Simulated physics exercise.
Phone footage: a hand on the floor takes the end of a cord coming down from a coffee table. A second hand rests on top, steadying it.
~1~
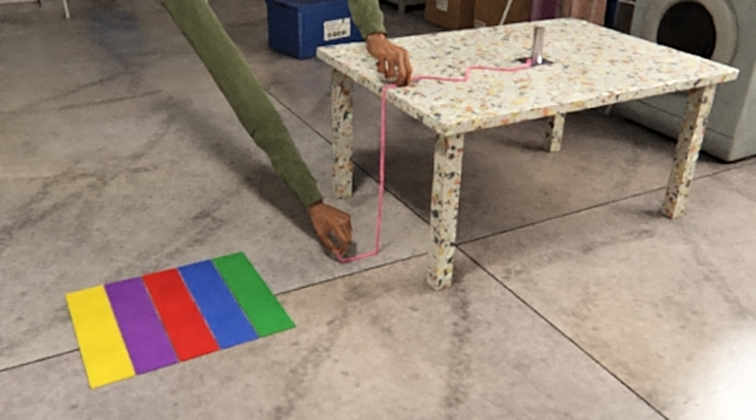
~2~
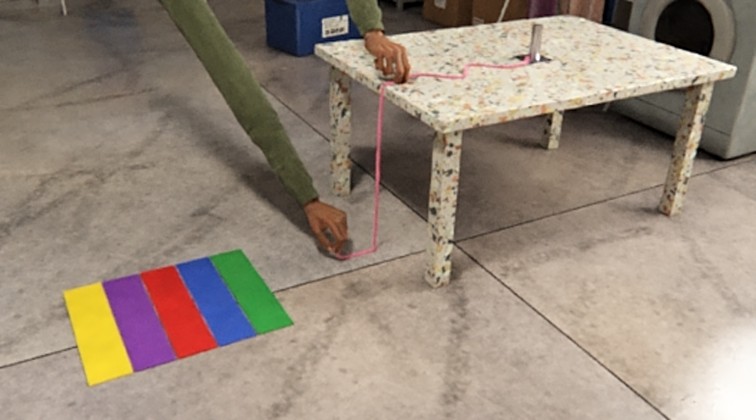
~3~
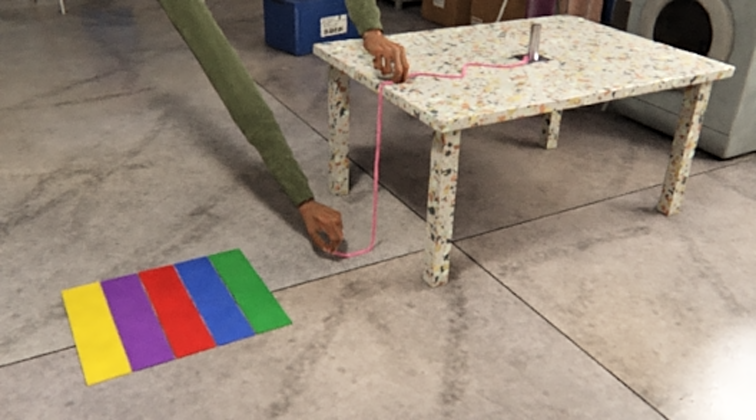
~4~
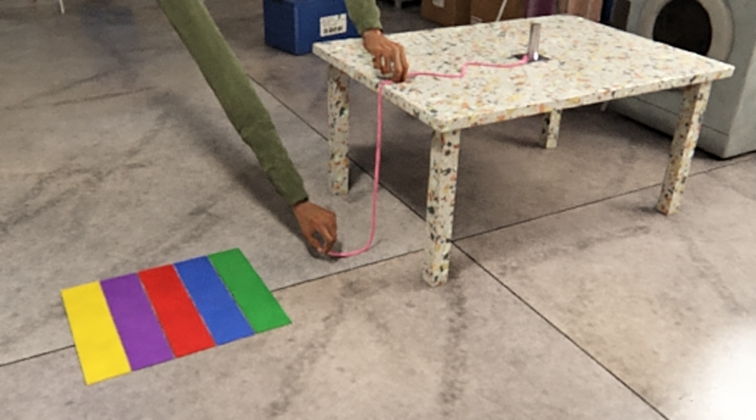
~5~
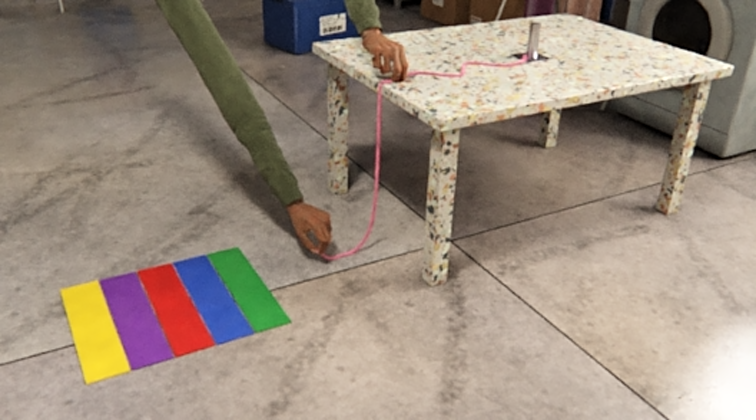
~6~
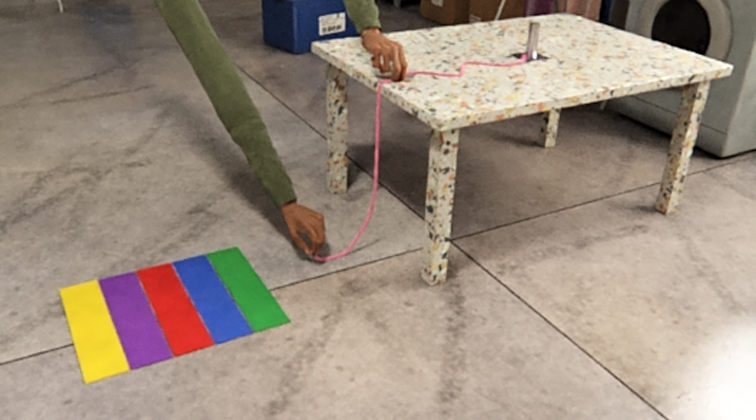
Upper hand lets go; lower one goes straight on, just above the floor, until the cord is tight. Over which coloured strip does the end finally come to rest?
Over the red strip.
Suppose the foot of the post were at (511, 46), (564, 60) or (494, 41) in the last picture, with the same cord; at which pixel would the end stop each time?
First (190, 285), then (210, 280), and last (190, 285).
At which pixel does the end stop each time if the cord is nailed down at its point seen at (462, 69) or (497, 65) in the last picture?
Per try (px): (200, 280), (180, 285).
Soon after, end near (232, 272); over green.
Then, end near (195, 282); over blue.
At full stretch, end near (171, 288); over red. It gets as far as the red strip.
